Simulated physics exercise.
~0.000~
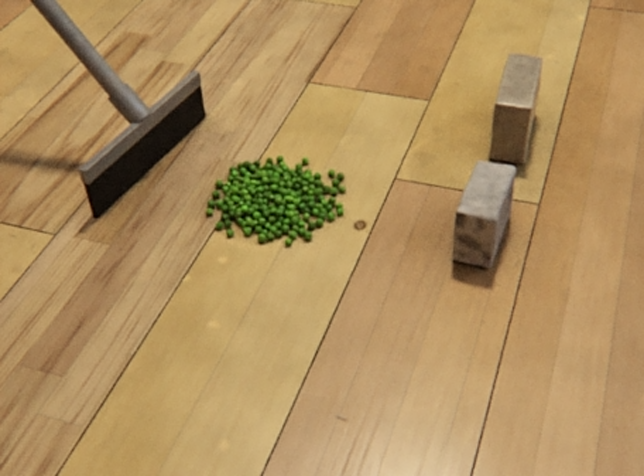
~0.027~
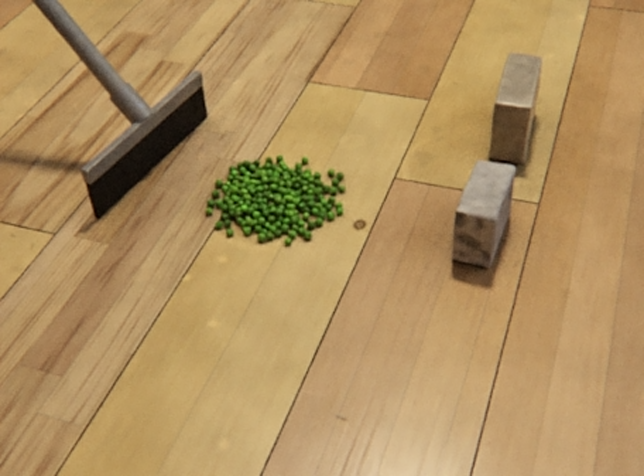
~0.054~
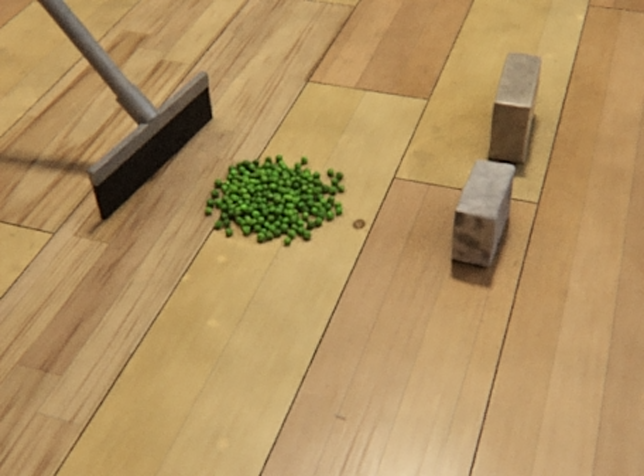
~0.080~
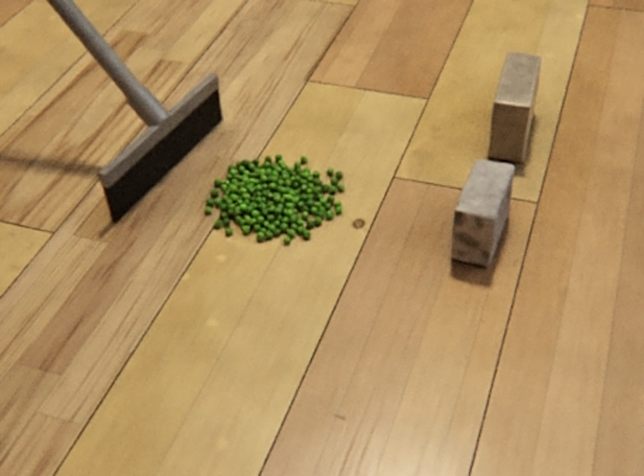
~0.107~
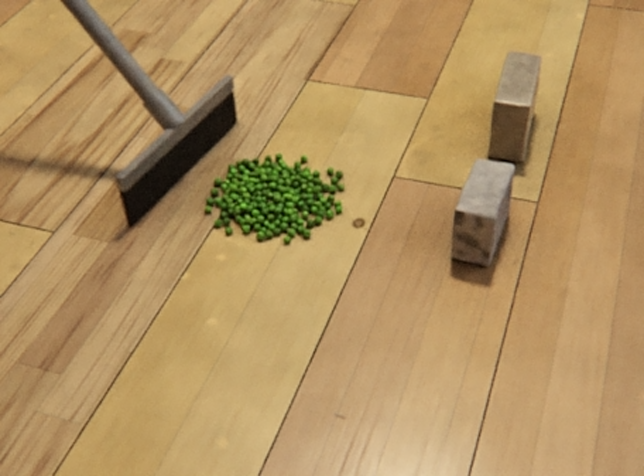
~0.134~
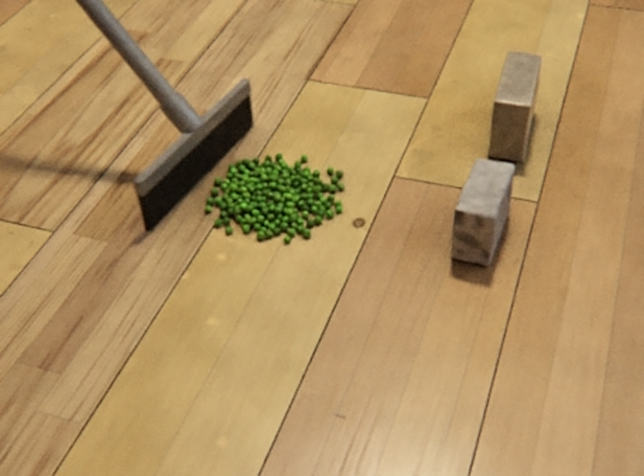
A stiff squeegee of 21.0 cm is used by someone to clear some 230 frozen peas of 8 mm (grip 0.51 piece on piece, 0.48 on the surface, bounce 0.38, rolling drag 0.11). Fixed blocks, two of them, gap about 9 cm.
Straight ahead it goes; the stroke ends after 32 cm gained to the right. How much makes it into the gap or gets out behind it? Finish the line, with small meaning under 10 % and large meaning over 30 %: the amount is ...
The amount is medium.
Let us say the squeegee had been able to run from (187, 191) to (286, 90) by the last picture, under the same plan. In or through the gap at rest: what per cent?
20 per cent ends in or through the gap.
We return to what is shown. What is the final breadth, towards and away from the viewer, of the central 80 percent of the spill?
Close to 28 cm front to back.
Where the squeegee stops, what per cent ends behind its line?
Reading: Around 0 %.
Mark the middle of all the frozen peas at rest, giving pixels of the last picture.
I'd say close to (455, 245) in the last picture.
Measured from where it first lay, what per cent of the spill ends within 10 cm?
0 %.
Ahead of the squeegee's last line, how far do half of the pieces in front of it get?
My estimate is near 4 cm.
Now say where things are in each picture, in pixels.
Squeegee from (87, 177) to (196, 81); moved 0.0 cm; pieces shifted so far, 0; middle of the spill at (276, 198); block at (487, 188); block at (520, 79), in the first picture.
Squeegee from (88, 177) to (198, 81); moved 0.3 cm; pieces shifted so far, 0; middle of the spill at (276, 197), in the second picture.
Squeegee from (95, 179) to (204, 81); moved 1.2 cm; pieces shifted so far, 0; middle of the spill at (275, 197), in the third picture.
Squeegee from (106, 181) to (214, 83); moved 2.6 cm; pieces shifted so far, 0; middle of the spill at (275, 196), in the fourth picture.
Squeegee from (122, 185) to (229, 86); moved 4.6 cm; pieces shifted so far, 0; middle of the spill at (275, 196), in the fifth picture.
Squeegee from (141, 189) to (246, 89); moved 6.8 cm; pieces shifted so far, 0; middle of the spill at (275, 195); block at (485, 186); block at (519, 77). Its speed is about 0.80 m/s, heading 5 degrees towards the viewer, in the sixth picture.
After 0.33 s, squeegee 23 cm from its start, spill 17 cm wide; round the near block 30 %, held up before the blocks 70 %.
Then, at 0.53 s, squeegee 33 cm from its start, spill 25 cm wide; in or through the gap 10 %, round the near block 40 %, held up before the blocks 45 %.
Then, at 0.71 s, squeegee 33 cm from its start, spill 31 cm wide; in or through the gap 15 %, round the near block 40 %, held up before the blocks 45 %.
At rest (1.5 s), in or through the gap 15 %, round the near block 45 %, round the far block 0 %, held up before the blocks 45 %.
